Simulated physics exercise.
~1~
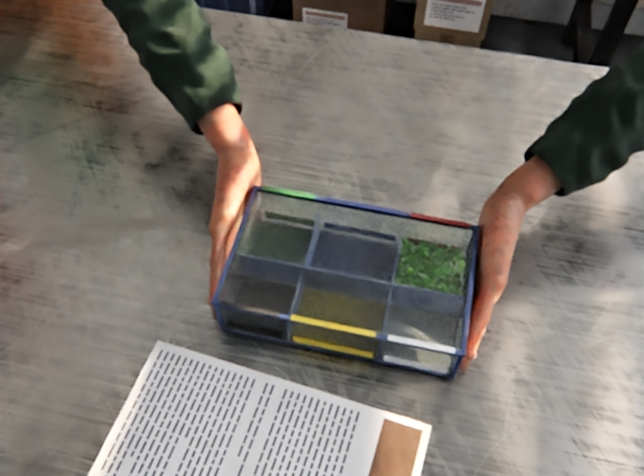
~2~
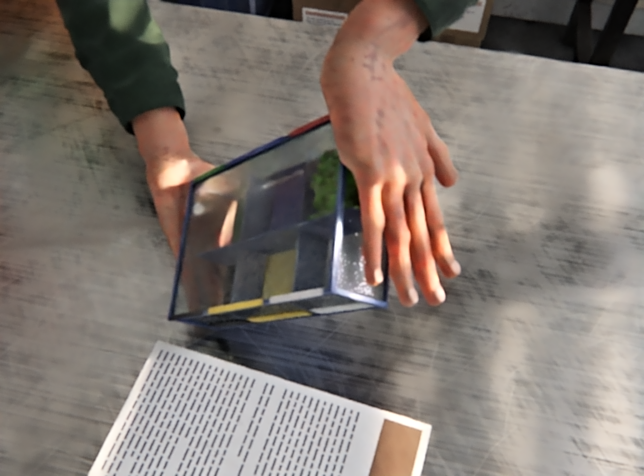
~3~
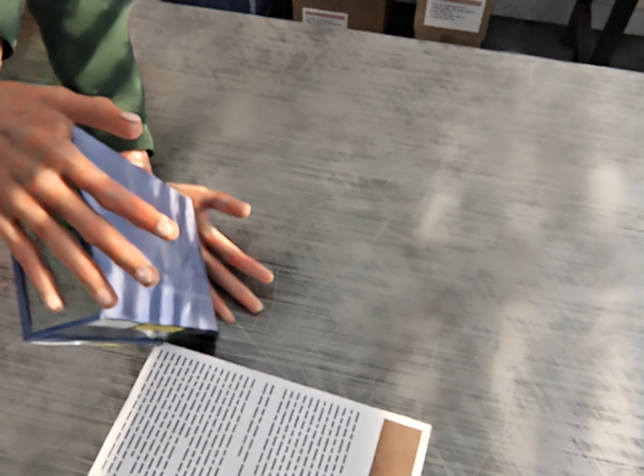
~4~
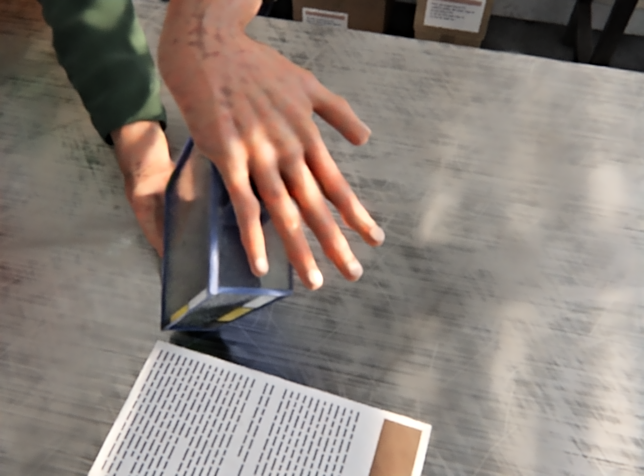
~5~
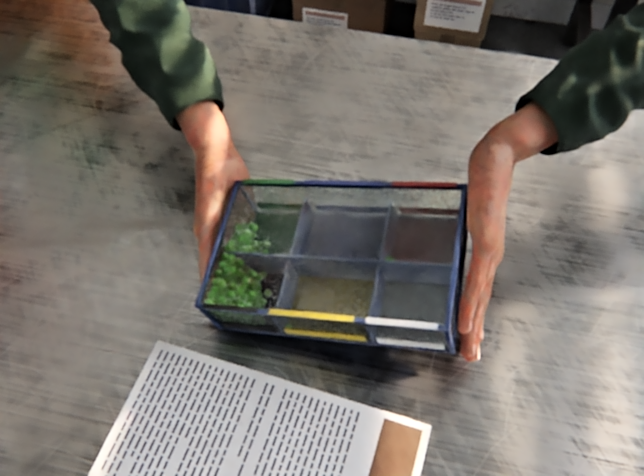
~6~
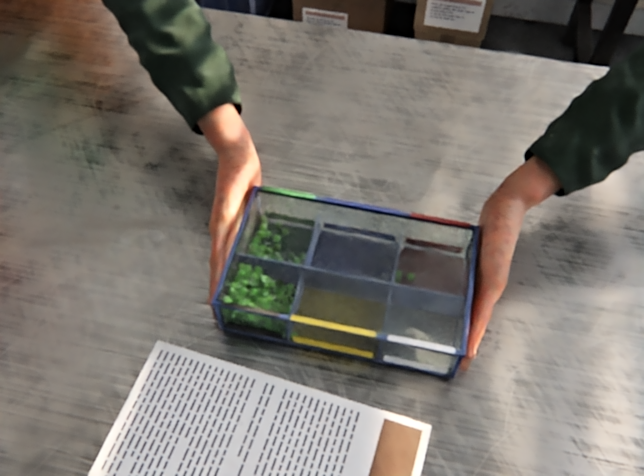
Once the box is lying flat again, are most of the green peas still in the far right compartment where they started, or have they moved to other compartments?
They have moved to other compartments. Most lie in the near left one, a smaller share is in the far left one, and only a few are in the far right one.
